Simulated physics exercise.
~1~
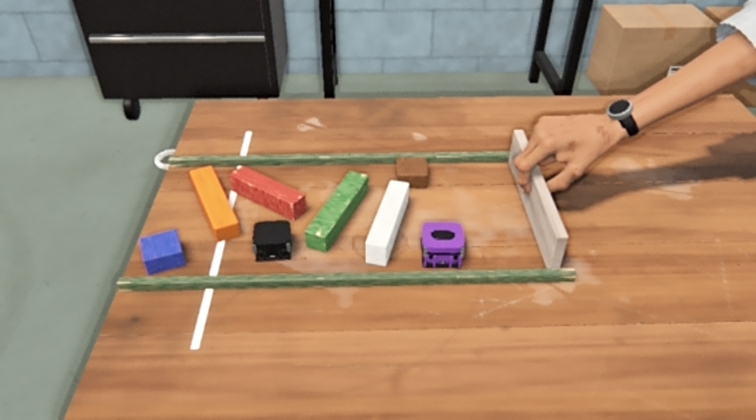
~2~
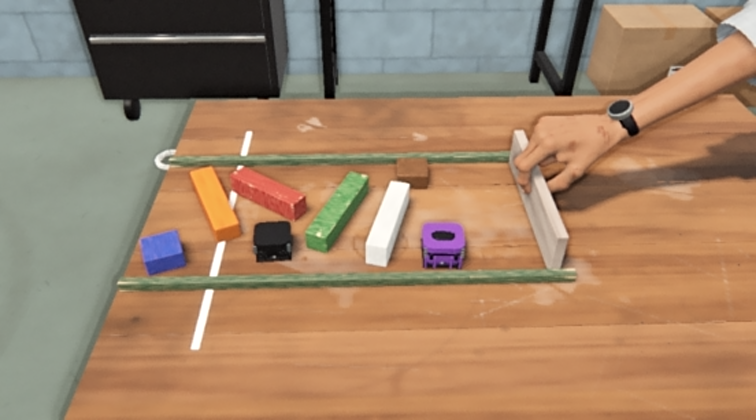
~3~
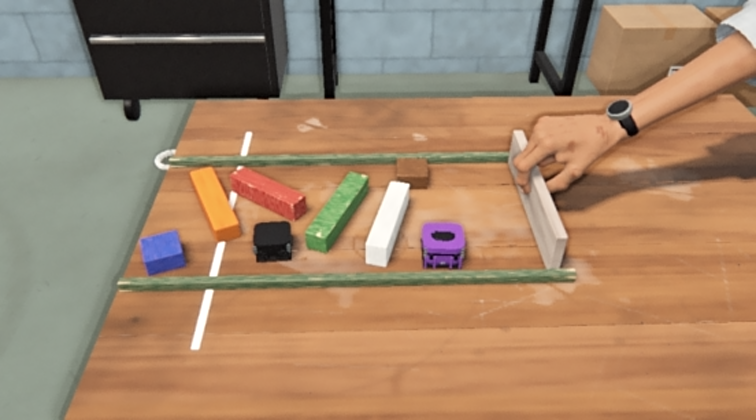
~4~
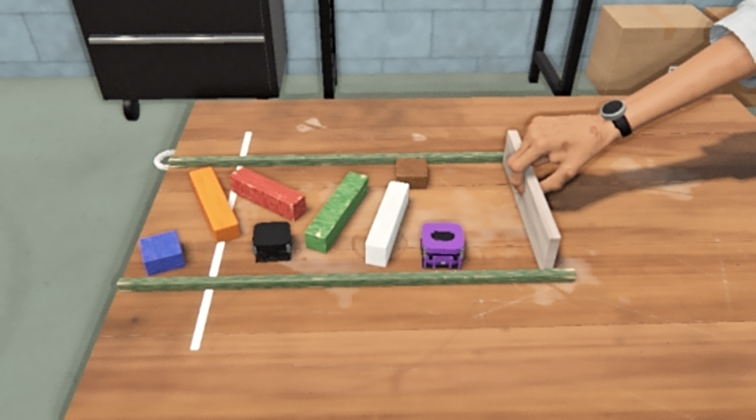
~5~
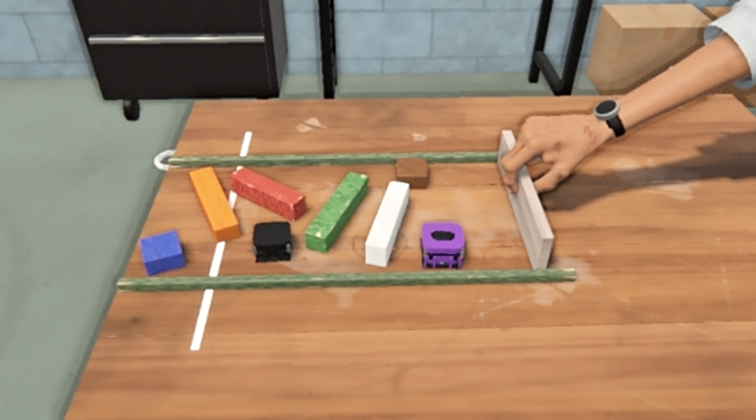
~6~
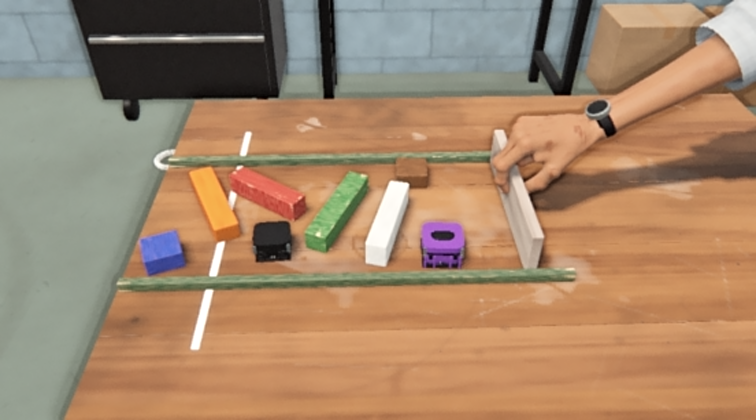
A pale board, held by a hand at the right, stayed still at first, then slid slightly left between two green rods, while the colourful blocks and bars ahead of it stayed put.
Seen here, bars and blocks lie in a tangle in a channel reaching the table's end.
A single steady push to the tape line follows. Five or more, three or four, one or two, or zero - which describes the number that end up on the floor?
Off the edge go just one or two.
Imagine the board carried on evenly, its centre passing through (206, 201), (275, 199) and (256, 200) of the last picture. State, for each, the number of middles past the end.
Counts: 3, 0, 1.
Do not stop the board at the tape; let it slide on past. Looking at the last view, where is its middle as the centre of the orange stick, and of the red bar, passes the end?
Near (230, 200) in the first case, near (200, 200) in the other.
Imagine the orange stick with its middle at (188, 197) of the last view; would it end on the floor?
Here the orange stick departs.
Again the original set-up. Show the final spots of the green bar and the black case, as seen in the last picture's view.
Green bar: (184, 208); black case: (125, 256).
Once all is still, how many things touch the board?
Count recorded: 3.
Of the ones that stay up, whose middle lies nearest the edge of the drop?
The black case.
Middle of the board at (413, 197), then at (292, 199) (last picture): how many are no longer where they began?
At the first spot the count is 3, and at the second it is 8.
Early on, none off yet; blue block at rest near (163, 252); orange stick at rest near (214, 203); red bar at rest near (267, 193).
A while later, none off yet; blue block at rest near (163, 252); orange stick at rest near (214, 203); red bar moving near (258, 192).
Further along, none off yet; blue block travelled a little near (141, 255); orange stick travelled a little near (188, 198); red bar travelled about its own width near (211, 182).
Finally, the number that fall off is one or two; lost, orange stick and blue block.
